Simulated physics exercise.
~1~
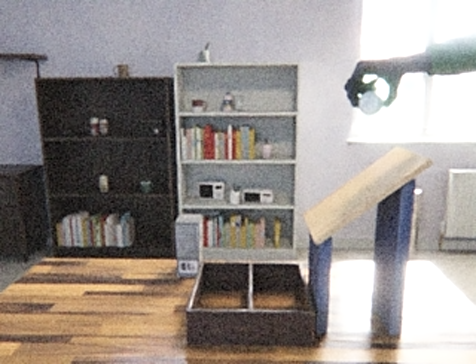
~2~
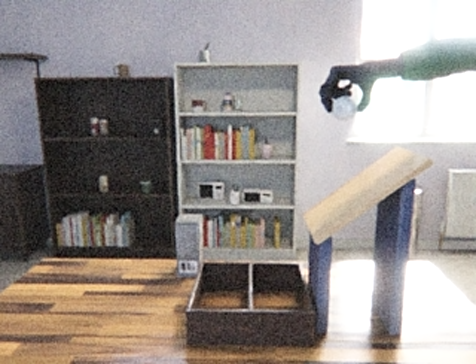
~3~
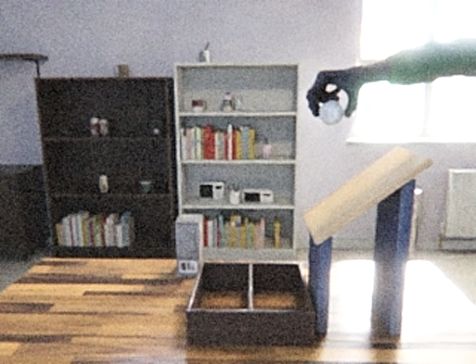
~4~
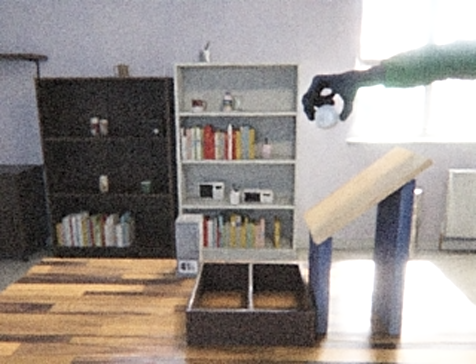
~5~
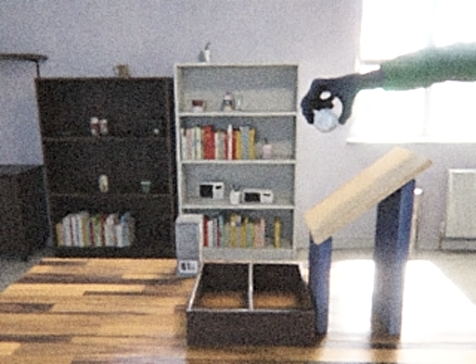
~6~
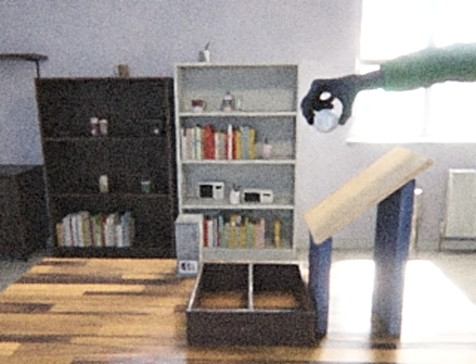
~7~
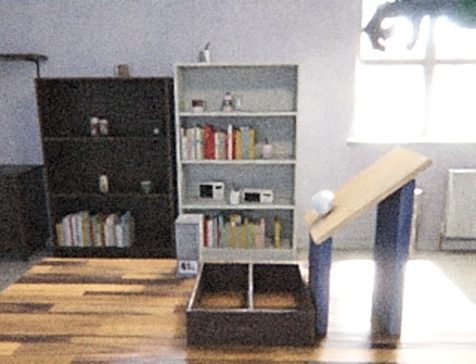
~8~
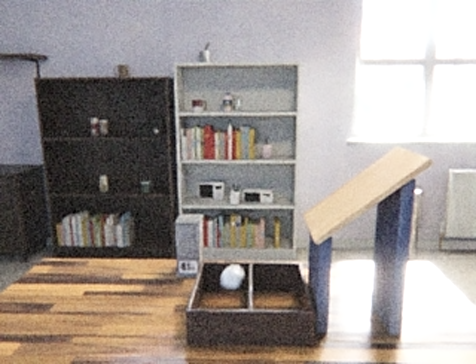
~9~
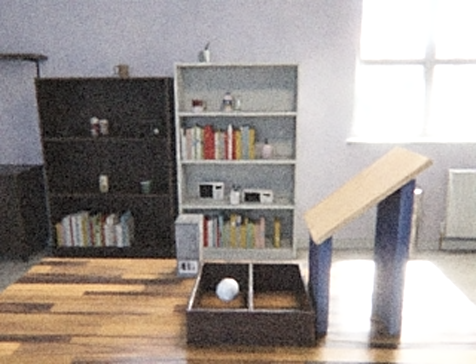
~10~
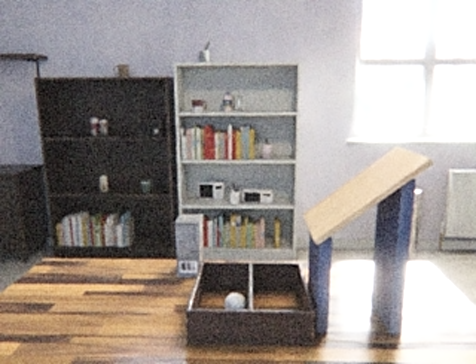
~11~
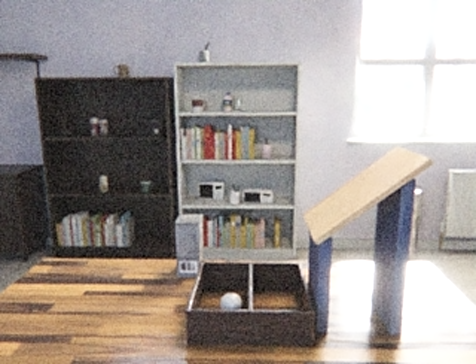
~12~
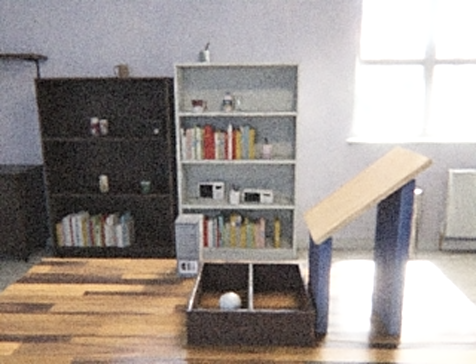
The footage shows a dark-gloved hand carrying a pale round object left above a sloping wooden board, lowering it slightly, then releasing it and withdrawing. The object moves down and left off the board into the open tray, settling in the farther bay, while the grey carton stays put.
